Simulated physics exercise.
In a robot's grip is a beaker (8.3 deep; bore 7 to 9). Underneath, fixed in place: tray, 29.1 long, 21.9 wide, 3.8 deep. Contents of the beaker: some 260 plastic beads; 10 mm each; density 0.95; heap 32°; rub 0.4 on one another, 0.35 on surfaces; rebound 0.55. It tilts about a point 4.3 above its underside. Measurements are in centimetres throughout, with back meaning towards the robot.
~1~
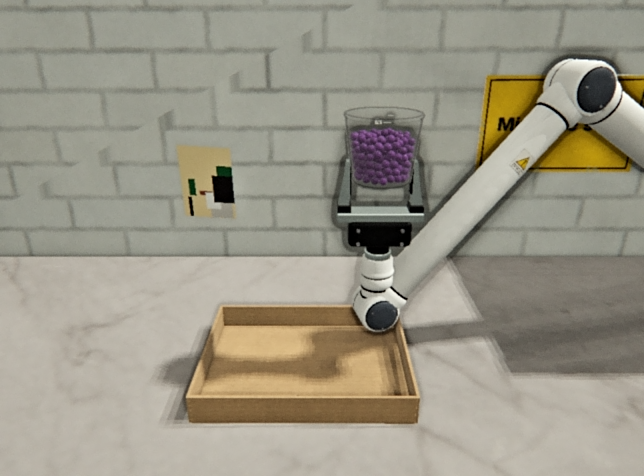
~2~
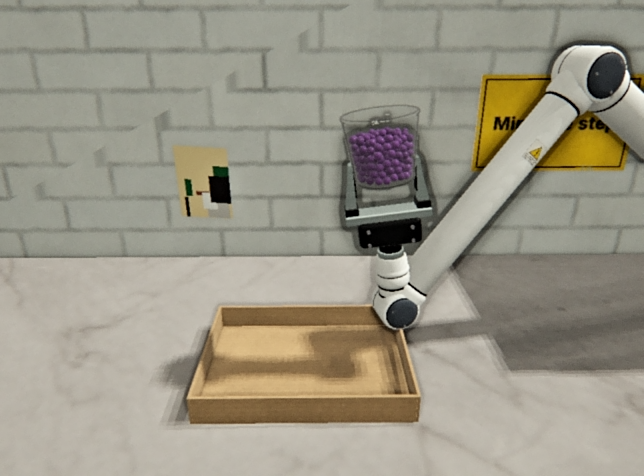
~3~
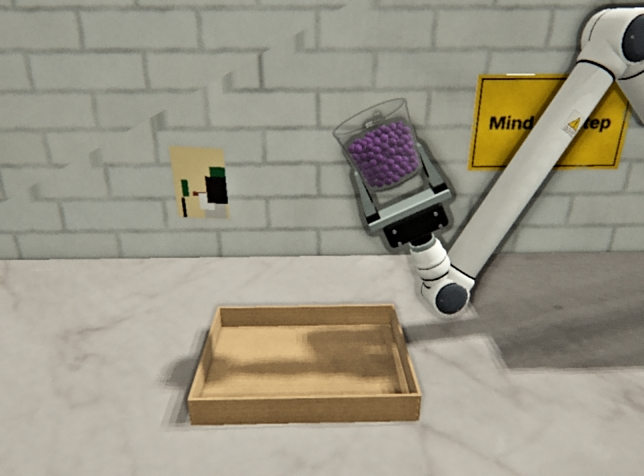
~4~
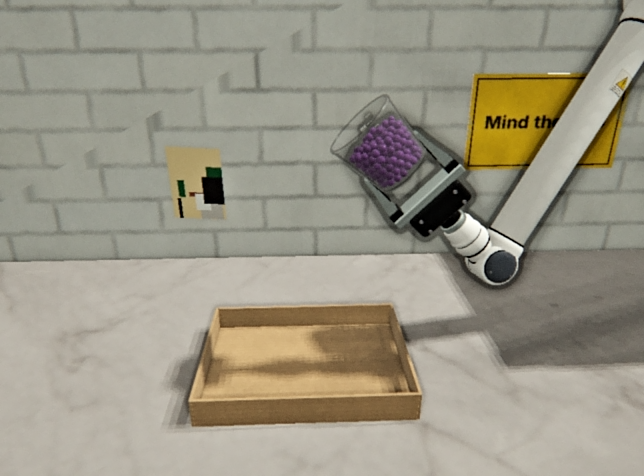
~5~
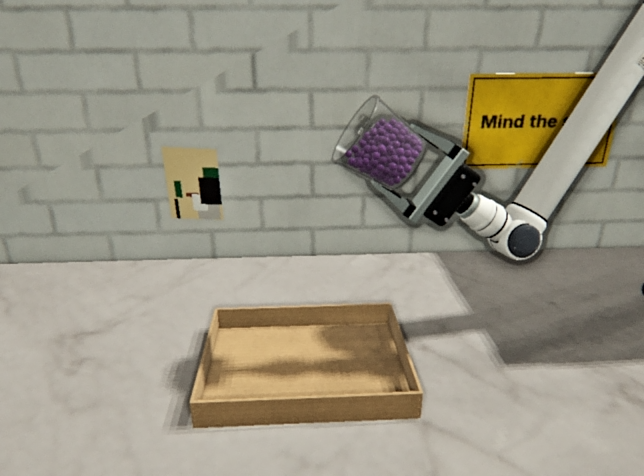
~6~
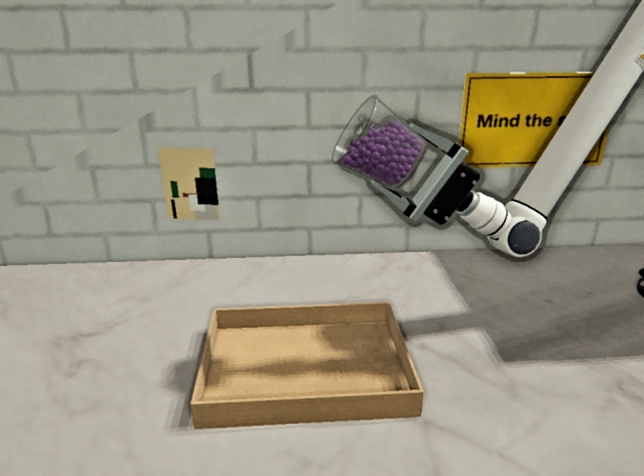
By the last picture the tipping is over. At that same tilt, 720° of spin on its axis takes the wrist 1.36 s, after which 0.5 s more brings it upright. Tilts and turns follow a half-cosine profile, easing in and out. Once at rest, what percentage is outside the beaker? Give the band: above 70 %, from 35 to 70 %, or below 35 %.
It is below 35 %.
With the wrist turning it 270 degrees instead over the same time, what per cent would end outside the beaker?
It would be roughly 0 percent.
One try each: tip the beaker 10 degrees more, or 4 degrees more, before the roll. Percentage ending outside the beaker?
You'd get close to 25 per cent, then close to 10 per cent.
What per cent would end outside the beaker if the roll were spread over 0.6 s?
Then about 0 per cent.
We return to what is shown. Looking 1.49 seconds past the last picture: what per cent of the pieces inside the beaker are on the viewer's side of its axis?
About 55 %.
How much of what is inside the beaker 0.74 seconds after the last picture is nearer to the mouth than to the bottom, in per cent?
About 35 %.
Then, 0.74 s after the last picture, tipped 57°, highest piece 37 above the table; 256 in the beaker, 3 in flight or on a rim.
Then, 1.49 s after the last picture, tipped 48°, highest piece 36 above the table; 250 in the beaker, 8 in the tray, 1 in flight or on a rim.
Then, 2.06 s after the last picture, upright, highest piece 37 above the table; 250 in the beaker, 9 in the tray.
Then, 2.76 s after the last picture, upright, highest piece 37 above the table; 250 in the beaker, 9 in the tray.
Final count, 250 in the beaker, 9 in the tray. That is 3 % outside the beaker.
